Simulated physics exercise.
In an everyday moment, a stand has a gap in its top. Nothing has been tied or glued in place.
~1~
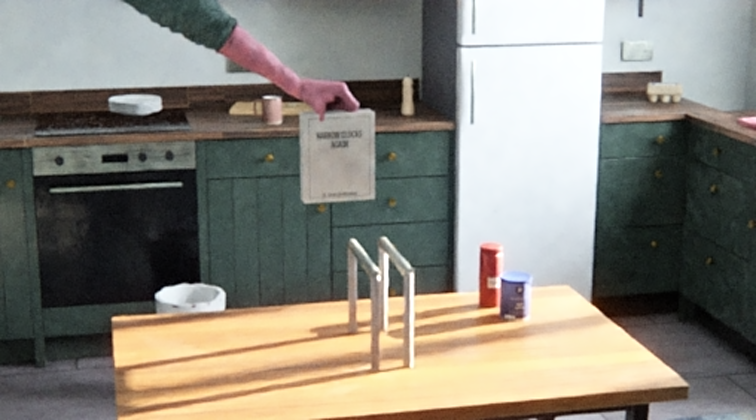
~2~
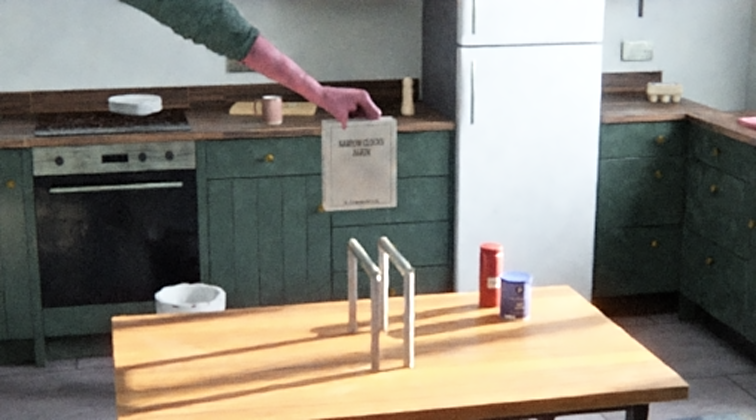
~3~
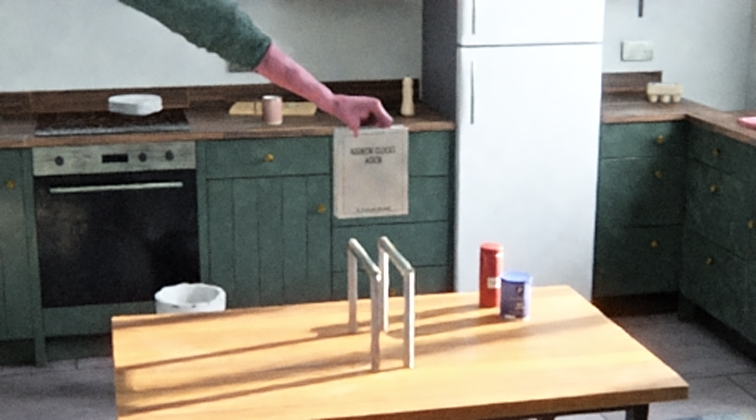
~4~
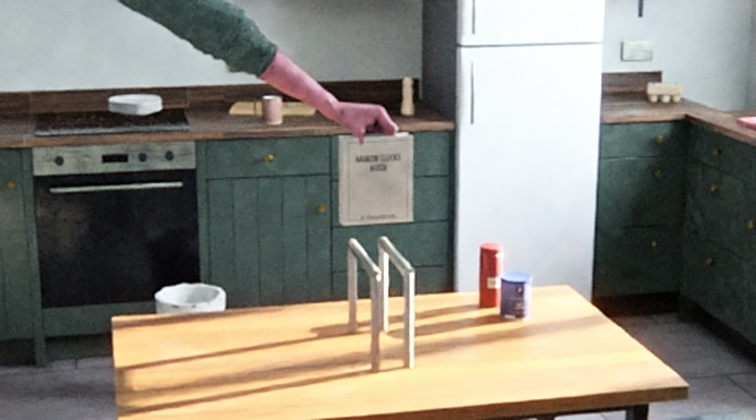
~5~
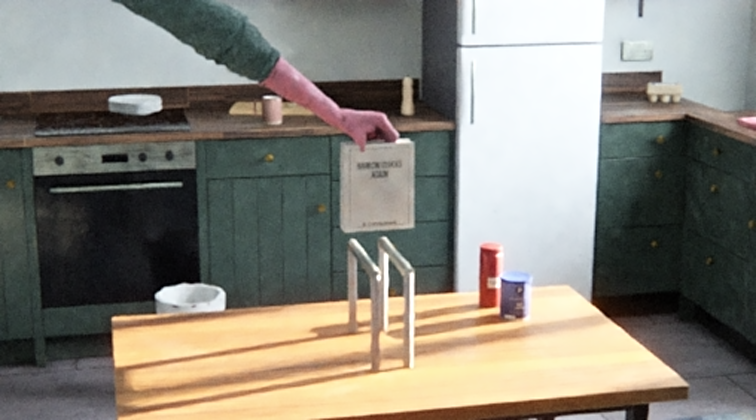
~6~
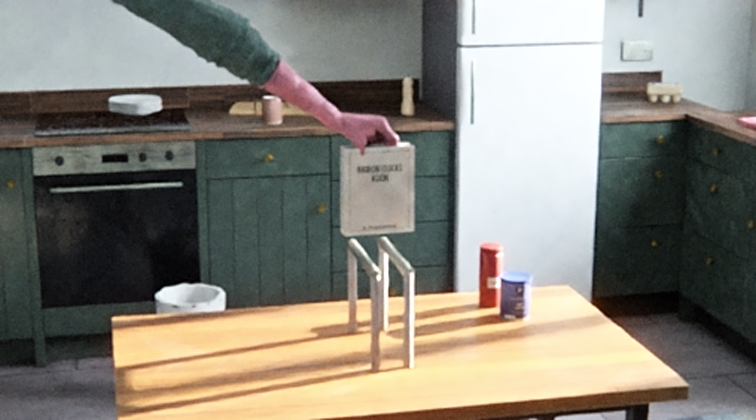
In a kitchen with green cabinets, a hand holding a white book by its top edge moves it a short way right and down, until it is just above a gapped stand on a wooden table beside red and blue tins.
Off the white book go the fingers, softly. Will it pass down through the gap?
No, it stays on top.
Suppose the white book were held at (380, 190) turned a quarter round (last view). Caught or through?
It falls clear through.
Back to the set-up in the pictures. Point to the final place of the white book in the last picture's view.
It ends up near (377, 211).
Then, 0.20 s on from there, white book shifted a little near (377, 211).
Then, 0.50 s on from there, white book resting near (377, 211).
In the end, moved from the start, white book; the other 2 unmoved. At the end, from the last picture's camera, white book near (377, 211). The book lodges.
